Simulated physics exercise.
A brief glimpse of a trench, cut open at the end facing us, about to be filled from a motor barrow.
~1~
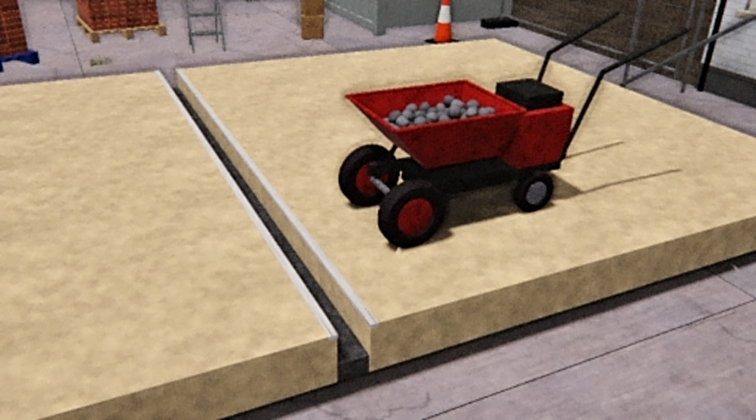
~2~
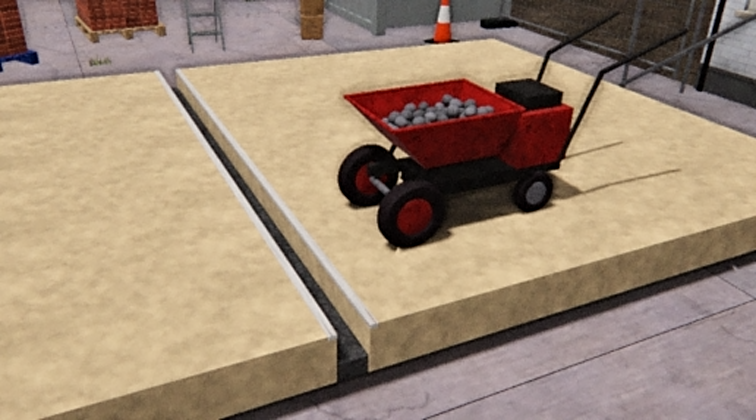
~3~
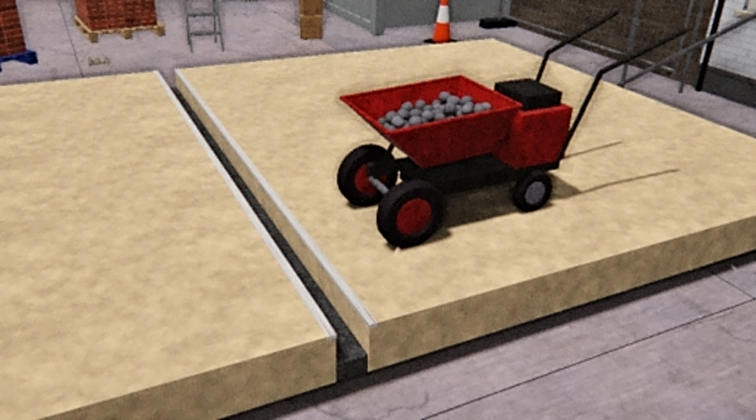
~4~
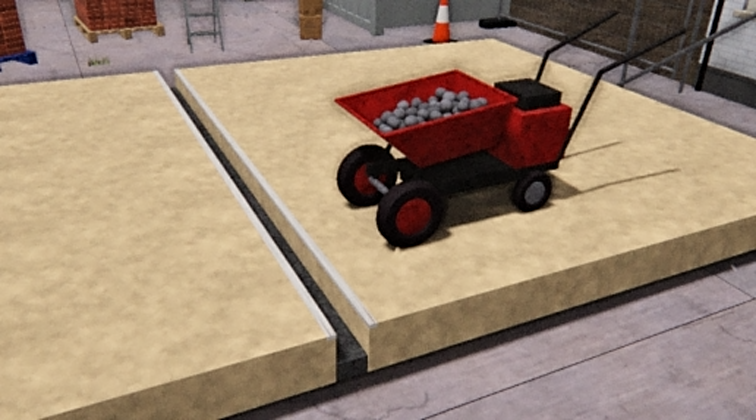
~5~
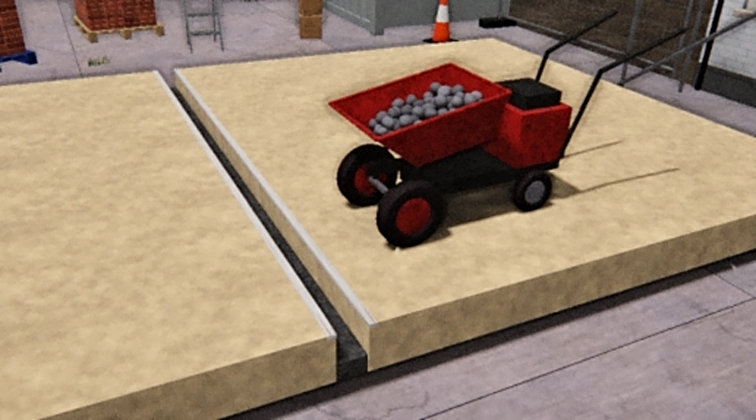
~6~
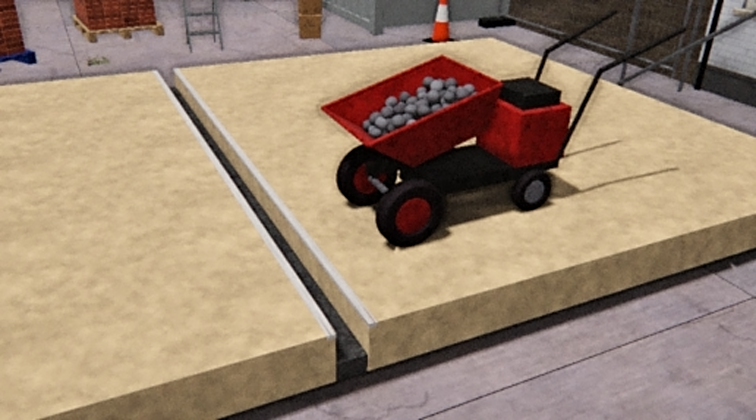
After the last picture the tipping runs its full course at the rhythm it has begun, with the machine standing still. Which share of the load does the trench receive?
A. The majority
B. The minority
B, the minority.
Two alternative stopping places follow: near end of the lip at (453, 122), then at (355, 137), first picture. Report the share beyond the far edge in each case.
Roughly 10 and 100 percent respectively.
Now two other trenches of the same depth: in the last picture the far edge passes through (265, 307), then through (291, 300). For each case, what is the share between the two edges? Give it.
100 % then 60 %, roughly.
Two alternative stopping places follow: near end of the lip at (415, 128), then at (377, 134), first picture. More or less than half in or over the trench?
To start, the greater share; after that, the lesser share.
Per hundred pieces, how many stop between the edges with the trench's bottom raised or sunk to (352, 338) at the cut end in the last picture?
Estimated share: Approx. 20 per cent.
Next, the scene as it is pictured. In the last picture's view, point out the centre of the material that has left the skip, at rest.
Around (242, 247).
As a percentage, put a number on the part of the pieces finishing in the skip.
About 0 per cent.
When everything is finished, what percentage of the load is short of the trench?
Around 0 %.
Soon, skip tipped steeply; all in the skip.
A while on, skip tipped steeply; most in the skip; a small part in or heaped over the trench; a small part beyond it; a small part falling.
Towards the end, skip tipped right over; about a quarter in or heaped over the trench; most beyond it.
Finally, skip tipped right over; about a quarter in or heaped over the trench; most beyond it.
